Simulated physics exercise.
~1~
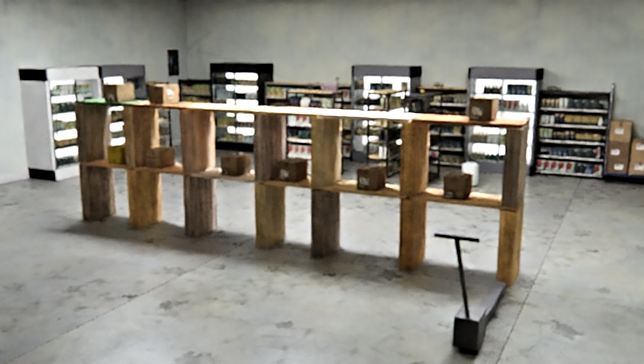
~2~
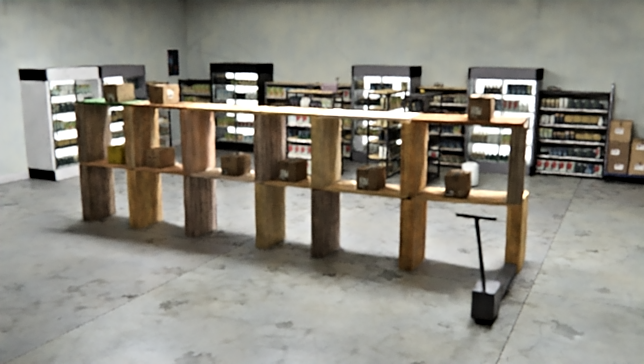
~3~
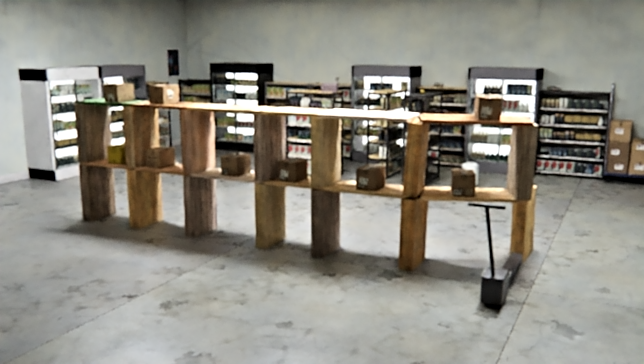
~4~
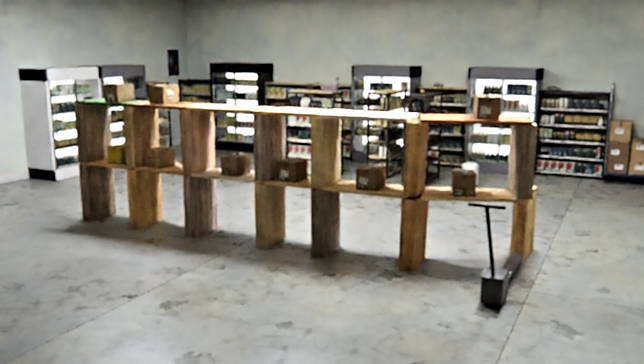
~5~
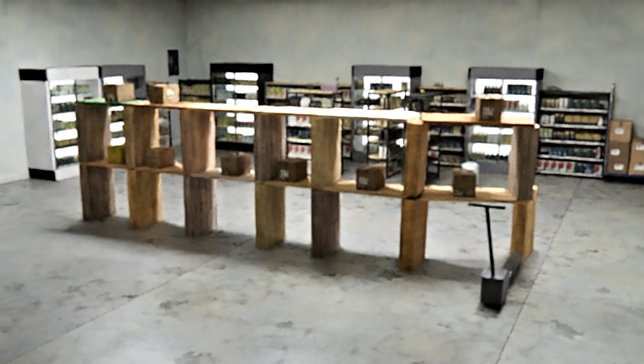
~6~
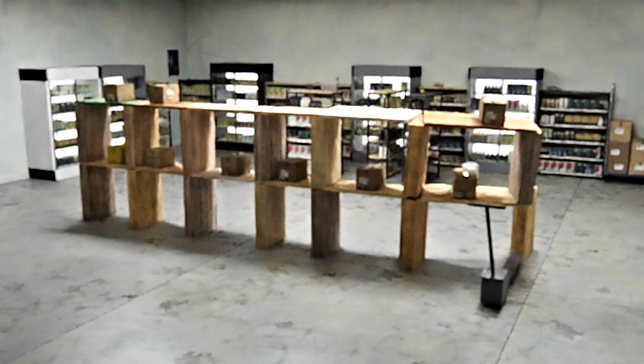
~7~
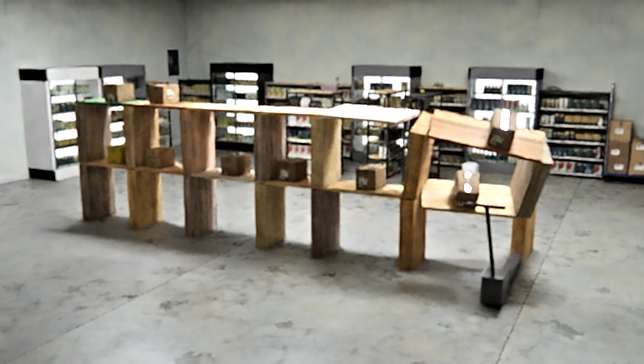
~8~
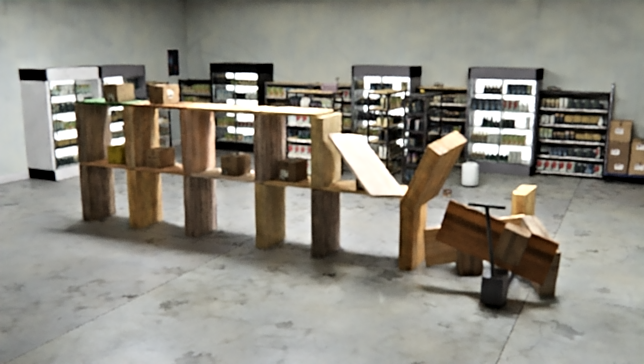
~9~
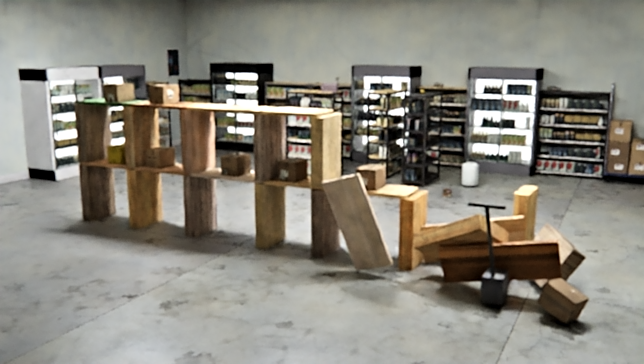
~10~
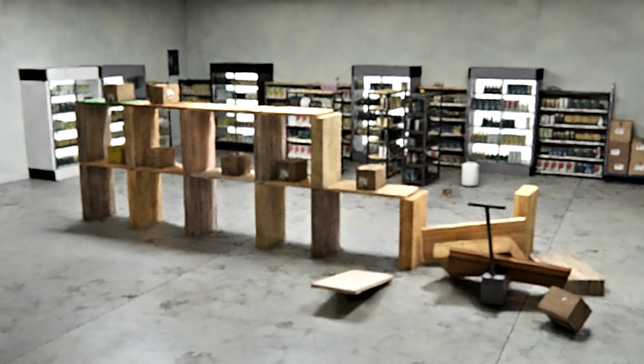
We see a long two-tier shelf of wooden boards holding cartons in a concrete room. A dark floor jack slides against its right end and stops; the end section leans and collapses, spilling boards and boxes on the floor, while the rest stays standing.
